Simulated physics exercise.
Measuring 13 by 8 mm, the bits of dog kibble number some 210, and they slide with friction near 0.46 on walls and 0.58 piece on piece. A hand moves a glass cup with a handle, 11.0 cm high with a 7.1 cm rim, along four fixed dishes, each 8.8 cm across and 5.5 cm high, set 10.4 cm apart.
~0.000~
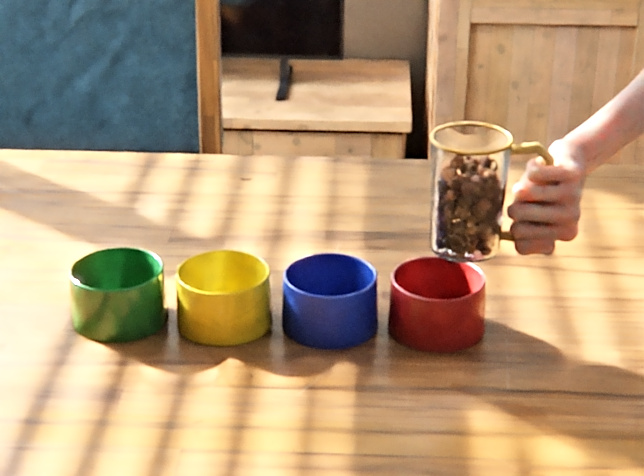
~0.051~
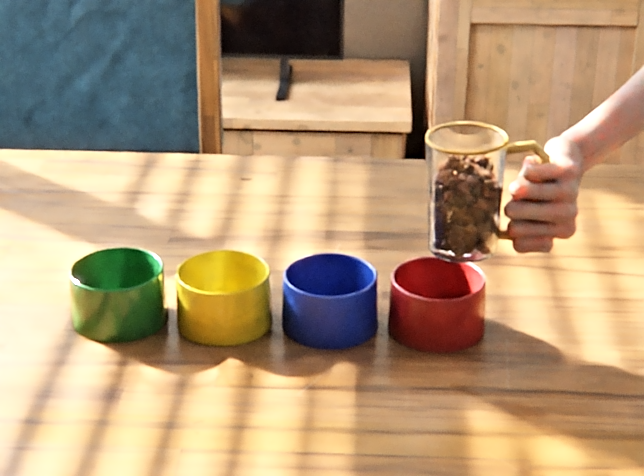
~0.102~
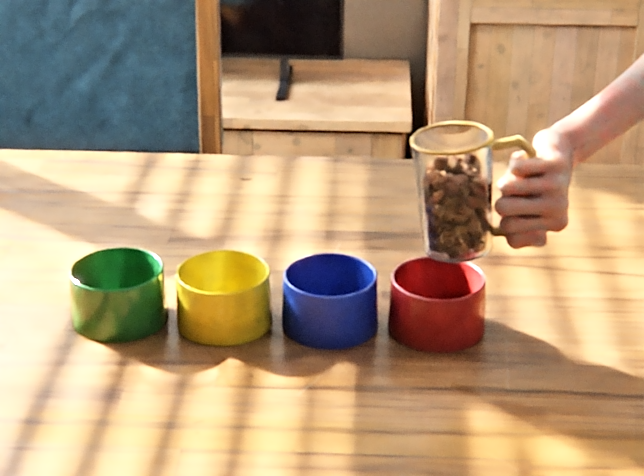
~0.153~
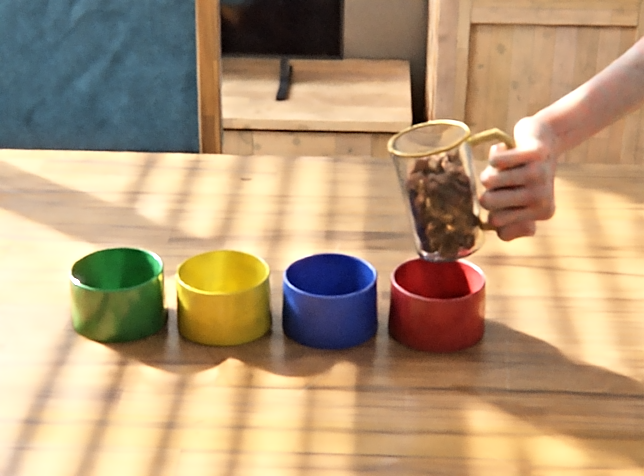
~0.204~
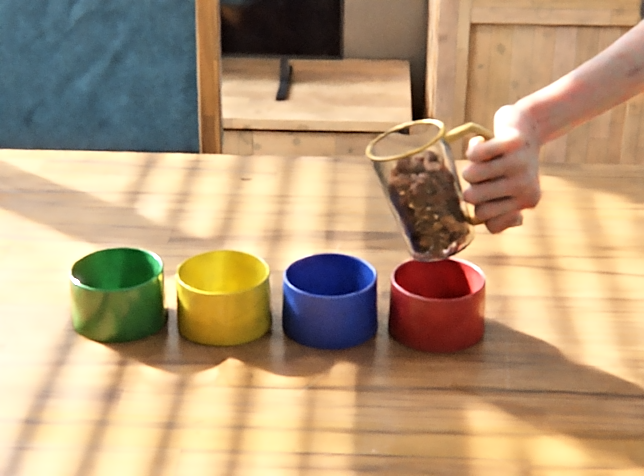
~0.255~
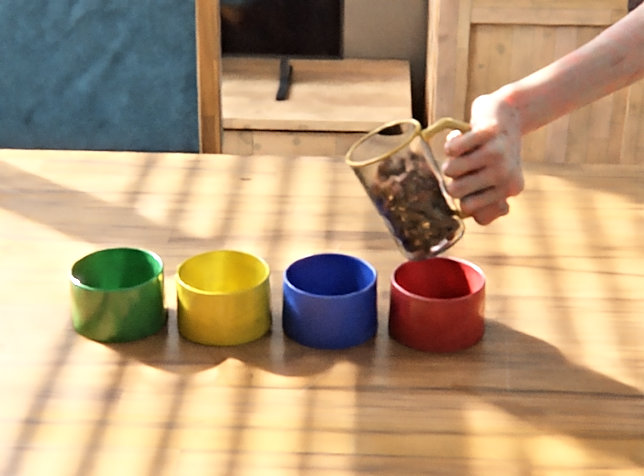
At a sunlit wooden table striped with shadows, seen from slightly above by a still camera, wooden furniture and a blue panel stand behind. Green, yellow, blue and red dishes sit in a row from left to right, and a hand at the right holds a clear, handled cup of brown pieces above the red one. The hand moves the cup a short way left, tilting it leftward while the pieces stay inside.
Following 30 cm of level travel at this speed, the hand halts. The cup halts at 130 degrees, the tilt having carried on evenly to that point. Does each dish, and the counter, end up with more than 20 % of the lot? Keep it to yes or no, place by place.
Place by place: Red no, blue no, green yes, yellow no, counter no.
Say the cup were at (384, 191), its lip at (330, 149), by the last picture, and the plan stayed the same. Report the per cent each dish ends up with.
Red 0; blue 0; green 90; yellow 0.
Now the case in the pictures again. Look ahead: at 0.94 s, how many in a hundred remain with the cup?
My estimate is about 85 per cent.
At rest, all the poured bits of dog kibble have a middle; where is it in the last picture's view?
(112, 294).
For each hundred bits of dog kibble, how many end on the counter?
I'd reckon around 10 per cent.
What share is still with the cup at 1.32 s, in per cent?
About 0 percent of the load.
After 0.67 s, tilt 86 degrees; cup holds 100 %.
After 0.94 s, tilt 123 degrees; cup holds 85 %, green 5 %.
After 1.32 s, tilt 130 degrees; cup holds 0 %, green 90 %.
In the end, at 2.0 s, red 0 %, blue 0 %, green 90 %, yellow 0 %, counter 10 %.
